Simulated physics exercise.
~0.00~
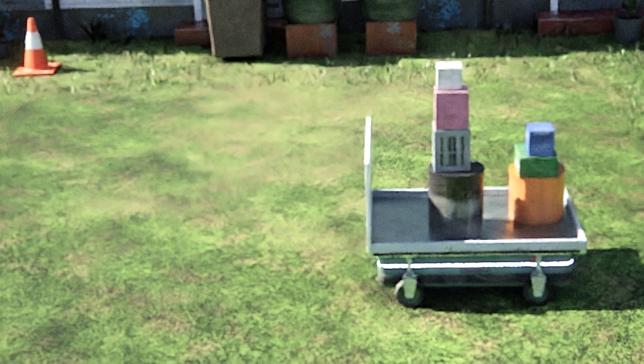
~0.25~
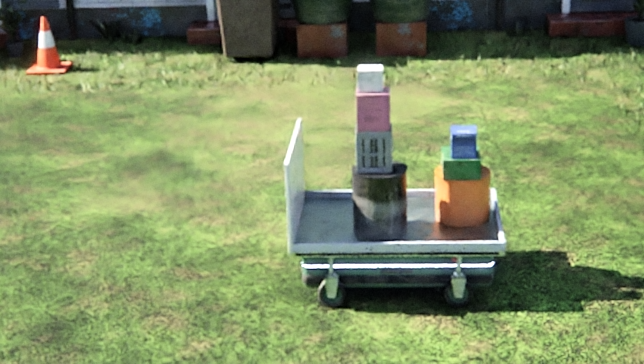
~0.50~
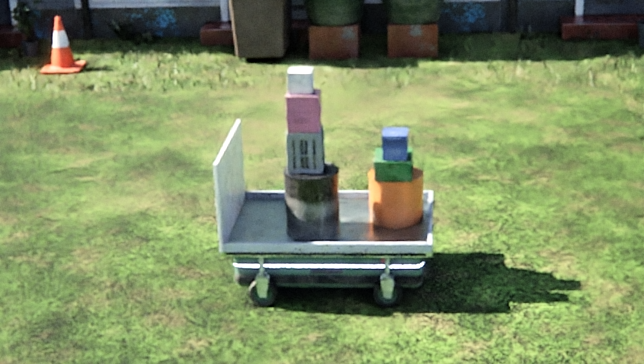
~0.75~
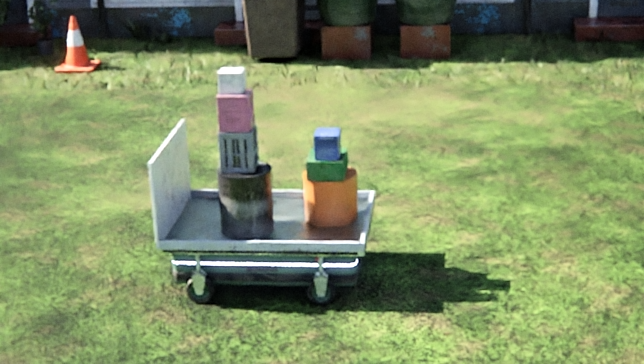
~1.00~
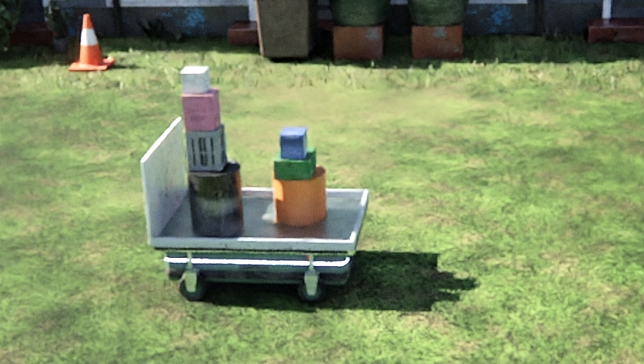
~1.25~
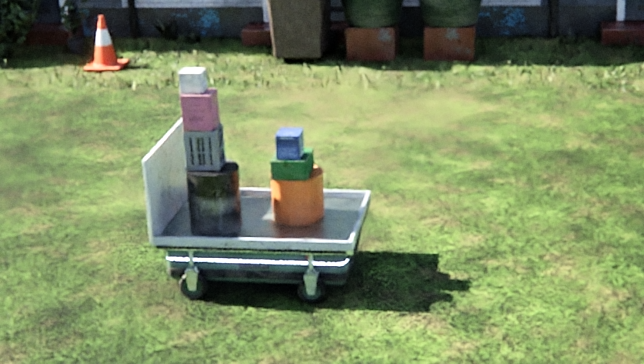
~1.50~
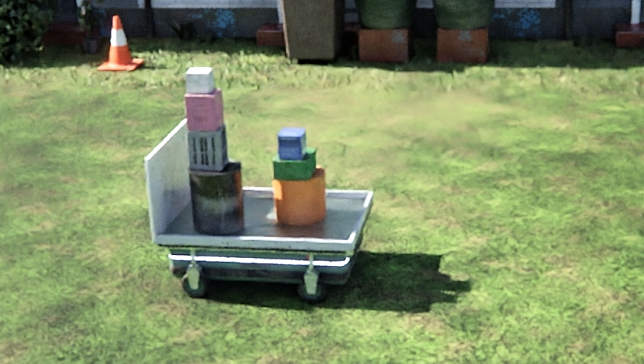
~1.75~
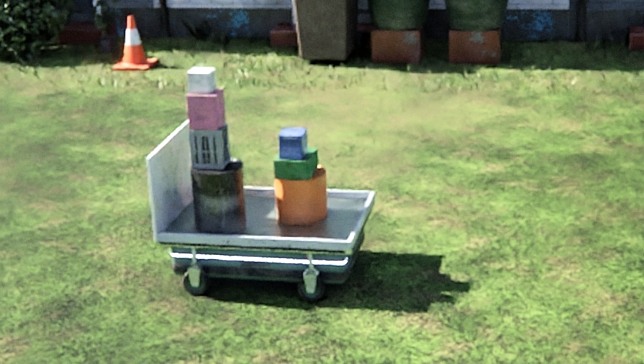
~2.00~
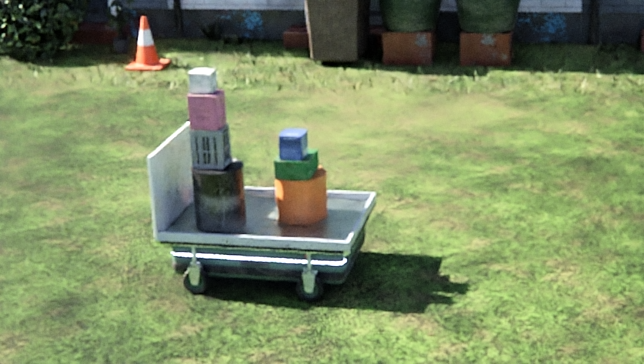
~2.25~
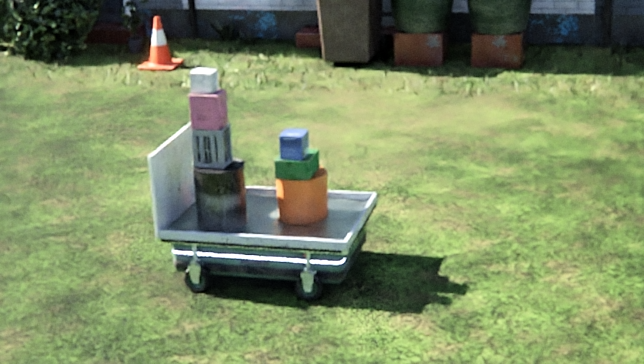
The clip opens on a flat cart with a tall board at its left end, standing on sunlit grass with an orange traffic cone and large planters behind. On its deck, a grey crate, a pink parcel and a small white parcel are stacked on a black pail, beside an orange pail topped by a green parcel and a blue box. The cart rolls left across the lawn, then slows and halts. The taller stack looks very slightly tilted but holds together. As the view drifts gently, the cart stays still, with both stacks standing and nothing fallen.
